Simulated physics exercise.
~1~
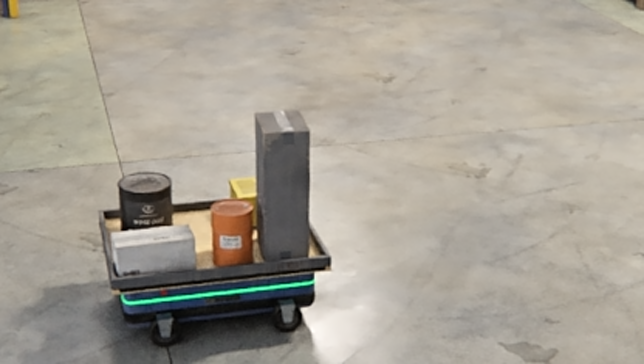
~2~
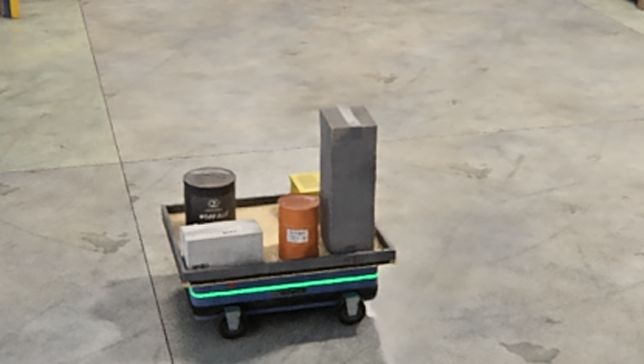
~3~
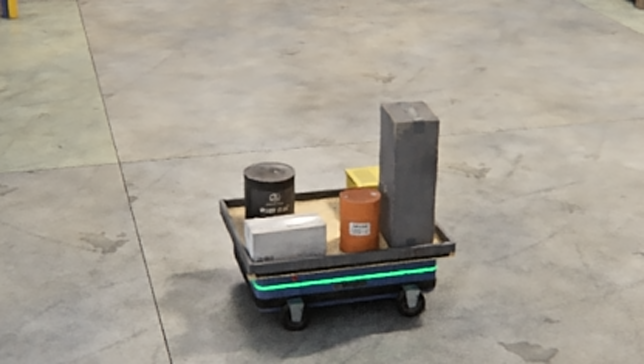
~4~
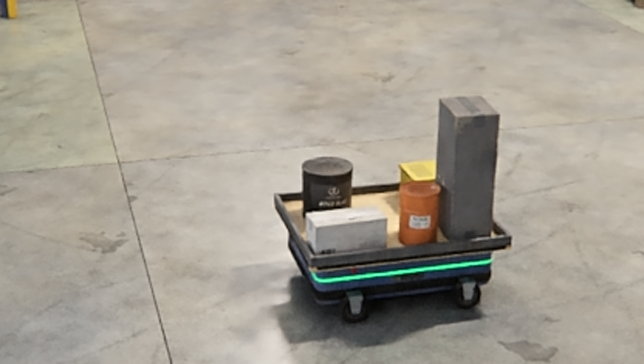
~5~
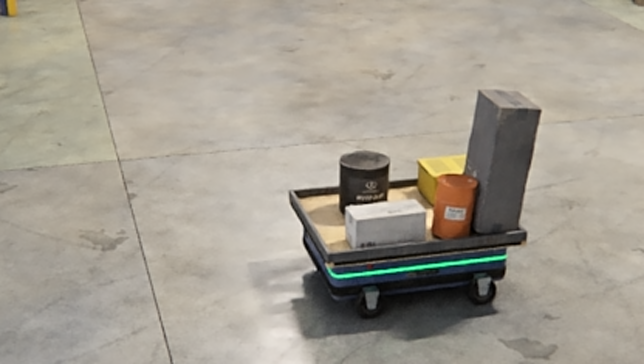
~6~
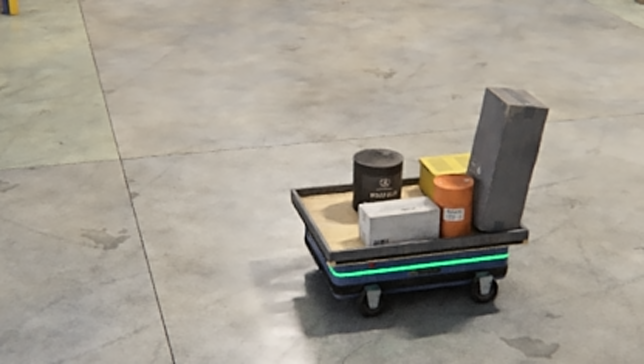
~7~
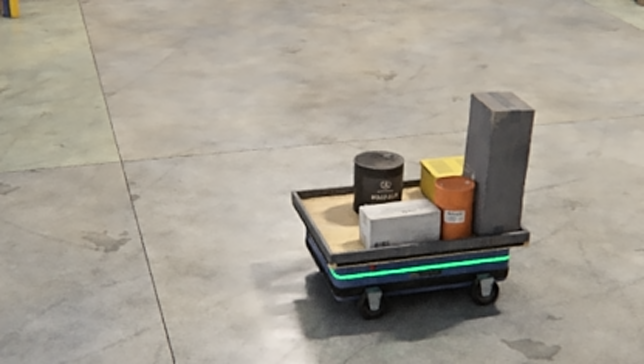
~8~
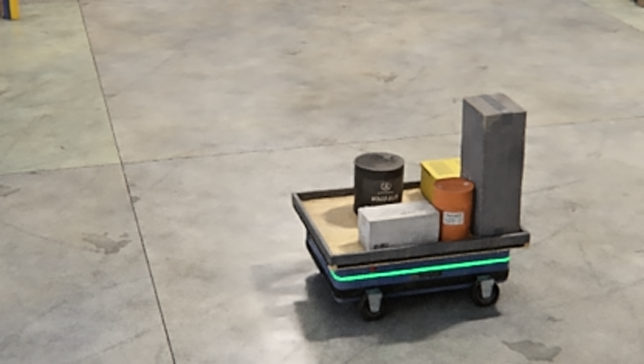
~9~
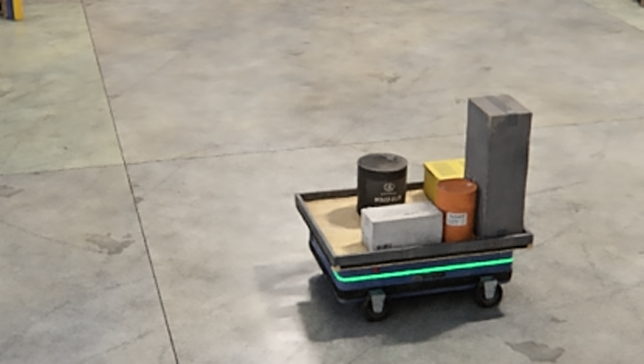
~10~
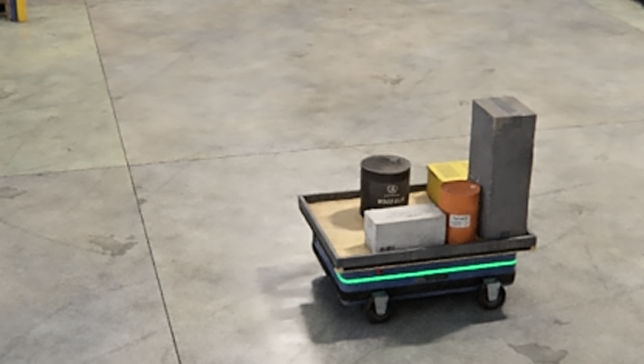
A flat cart with a raised rim and a glowing green strip rolls across a concrete warehouse floor, seen from slightly above by a gently swaying camera. It carries a black pail at the back left, a white parcel in front of it, an orange canister, a yellow tote behind, and a tall grey box at the right. The cart travels right, then stops. As it halts, the pail and parcel slide right across the deck, and the grey box tips rightward. The box rocks back upright, and everything rests aboard the stationary cart.
